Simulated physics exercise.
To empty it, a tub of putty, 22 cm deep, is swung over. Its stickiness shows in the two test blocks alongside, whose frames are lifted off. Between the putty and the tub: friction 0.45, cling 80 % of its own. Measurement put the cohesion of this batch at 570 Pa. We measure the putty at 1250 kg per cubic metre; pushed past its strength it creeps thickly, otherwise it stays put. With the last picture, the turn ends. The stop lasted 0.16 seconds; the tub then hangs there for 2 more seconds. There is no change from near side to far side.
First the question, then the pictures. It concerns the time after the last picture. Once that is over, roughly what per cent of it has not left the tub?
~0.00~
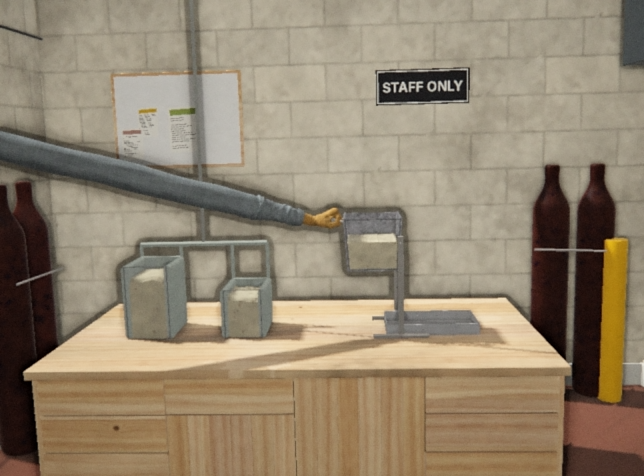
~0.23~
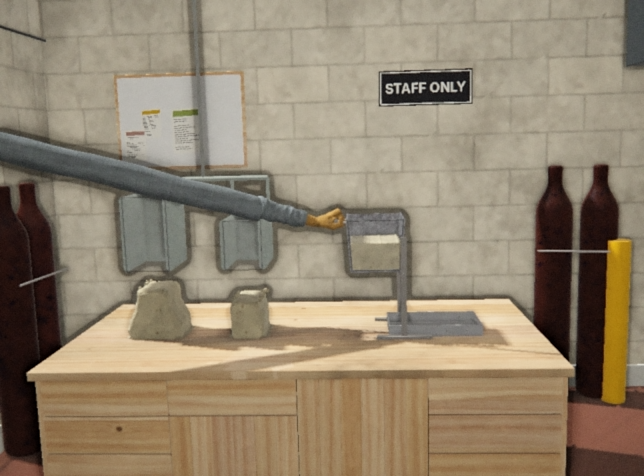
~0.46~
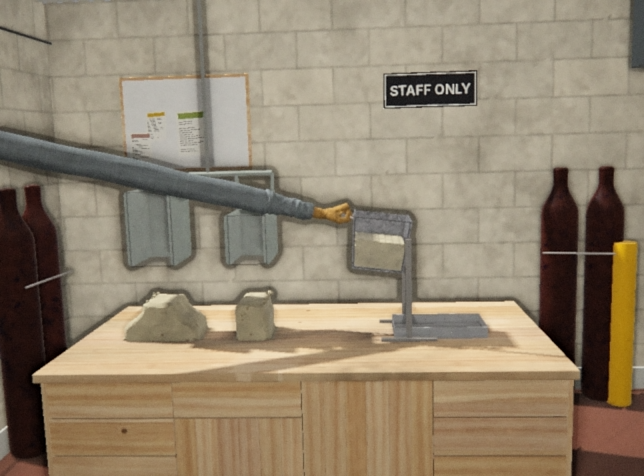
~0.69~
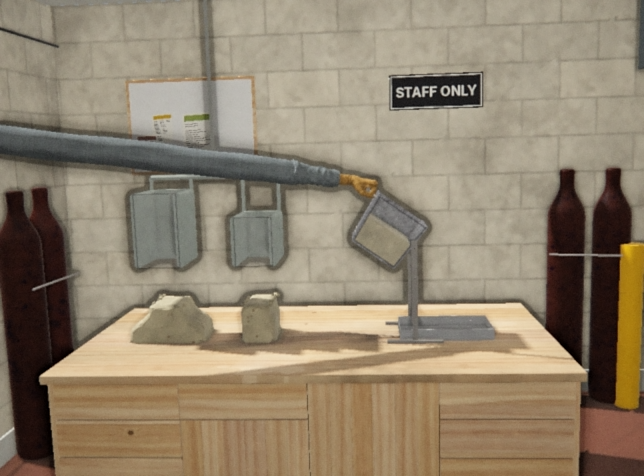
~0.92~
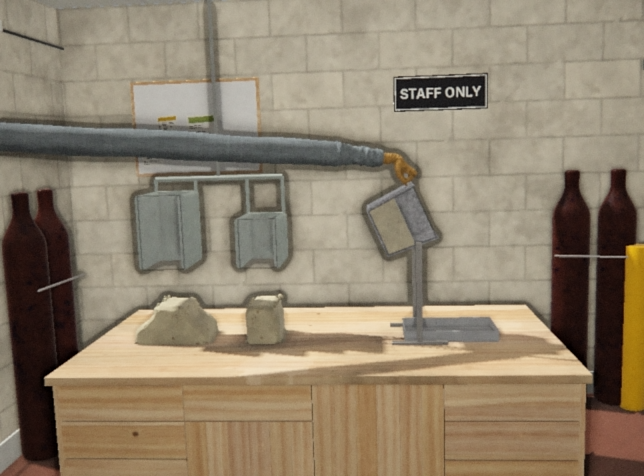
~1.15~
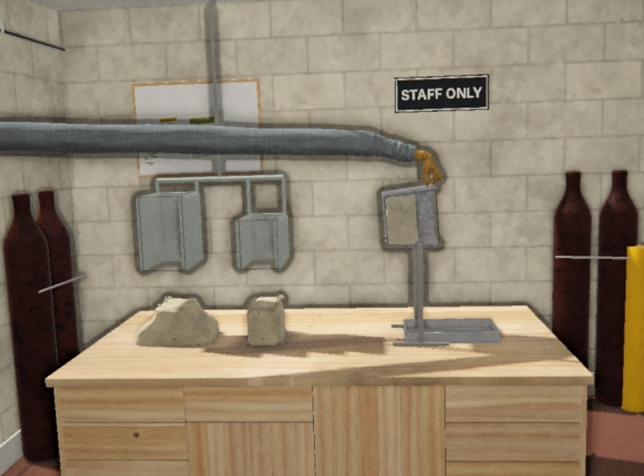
Around 100 percent.
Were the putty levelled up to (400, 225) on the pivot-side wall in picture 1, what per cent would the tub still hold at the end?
That works out near 65 %.
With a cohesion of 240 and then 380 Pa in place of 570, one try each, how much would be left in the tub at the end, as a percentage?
The two runs give near 60 % and near 80 % respectively.
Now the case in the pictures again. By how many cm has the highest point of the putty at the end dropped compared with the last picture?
5 cm or so.
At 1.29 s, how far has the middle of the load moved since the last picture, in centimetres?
Something like 3 cm, give or take.
After 1.29 s, the tub is at 87 degrees and holds 100 %.
After 1.46 s, the tub is at 87 degrees and holds 100 %.
After 1.63 s, the tub is at 87 degrees and holds 100 %.
After 1.80 s, the tub is at 87 degrees and holds 100 %.
After 3.15 s, the tub is at 87 degrees and holds 100 %.
